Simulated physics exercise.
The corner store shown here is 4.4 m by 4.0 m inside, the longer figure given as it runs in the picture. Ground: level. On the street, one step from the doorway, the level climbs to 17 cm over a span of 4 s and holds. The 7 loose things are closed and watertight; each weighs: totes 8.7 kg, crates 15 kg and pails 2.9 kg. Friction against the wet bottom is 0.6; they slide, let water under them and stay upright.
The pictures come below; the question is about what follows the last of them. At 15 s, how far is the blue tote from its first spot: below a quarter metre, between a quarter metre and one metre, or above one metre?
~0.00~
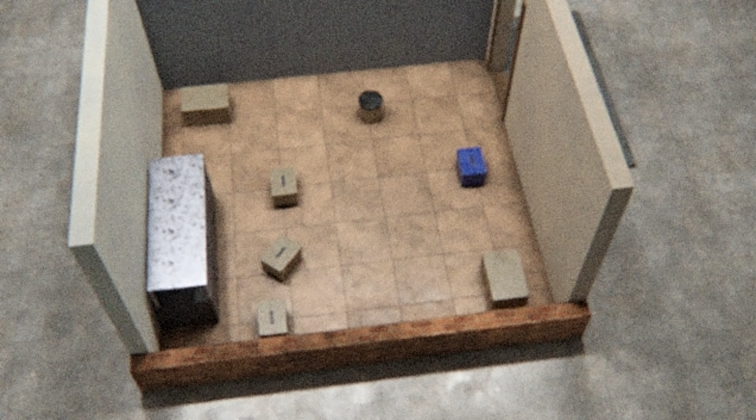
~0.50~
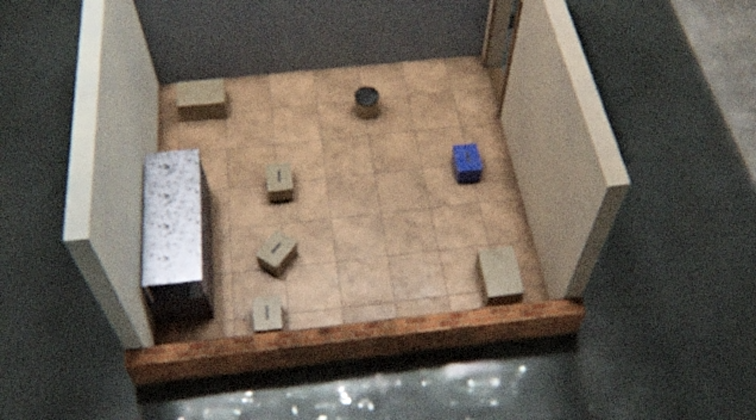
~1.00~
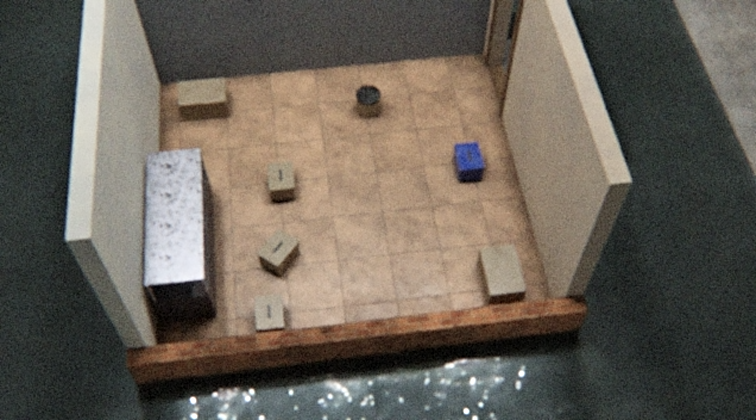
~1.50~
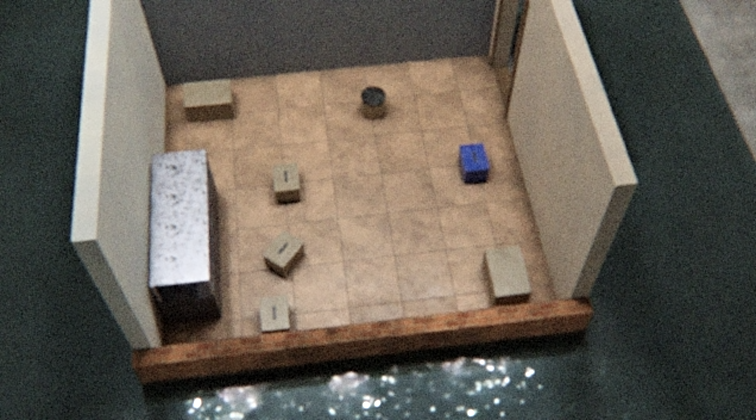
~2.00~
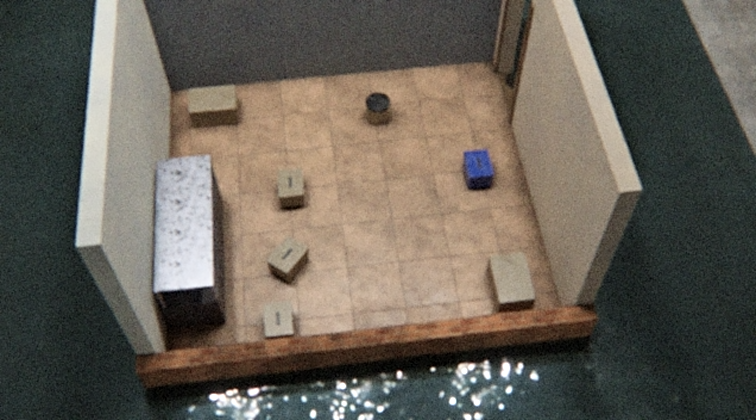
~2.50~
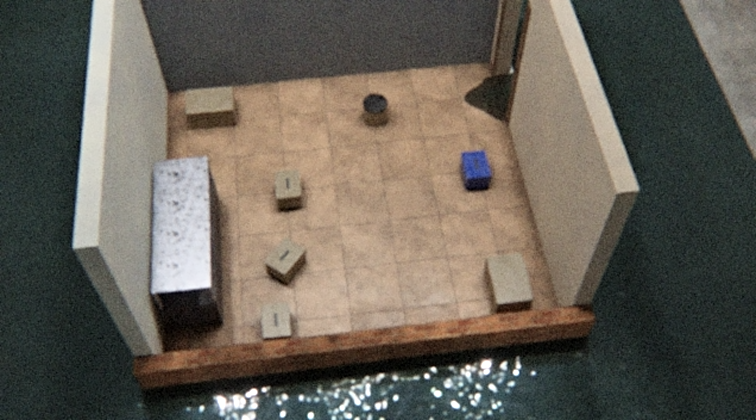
It will stay close to its spot.
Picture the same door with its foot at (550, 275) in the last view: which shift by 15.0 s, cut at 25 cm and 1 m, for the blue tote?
Well, the blue tote sits tight in that setup.
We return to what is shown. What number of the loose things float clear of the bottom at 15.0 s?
At that point I count 2.
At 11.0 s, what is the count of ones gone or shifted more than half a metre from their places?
Tally: 1.
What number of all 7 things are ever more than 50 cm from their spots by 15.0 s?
By my count, 2.
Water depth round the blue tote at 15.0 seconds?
Depth: About 2 cm.
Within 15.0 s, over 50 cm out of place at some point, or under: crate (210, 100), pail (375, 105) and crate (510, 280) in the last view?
Going one by one, I get above, above and within.
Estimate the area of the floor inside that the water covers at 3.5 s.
The covered patch comes to about 2.0 m2.
After 3.5 s the blue tote is near (476, 164), 0.0 m from its start, aground; 0 afloat.
After 6.8 s the blue tote is near (476, 164), 0.0 m from its start, aground; 0 afloat.
After 11.0 s the blue tote is near (476, 164), 0.0 m from its start, aground; 2 afloat.
After 15.0 s the blue tote is near (476, 164), 0.0 m from its start, aground; 2 afloat.
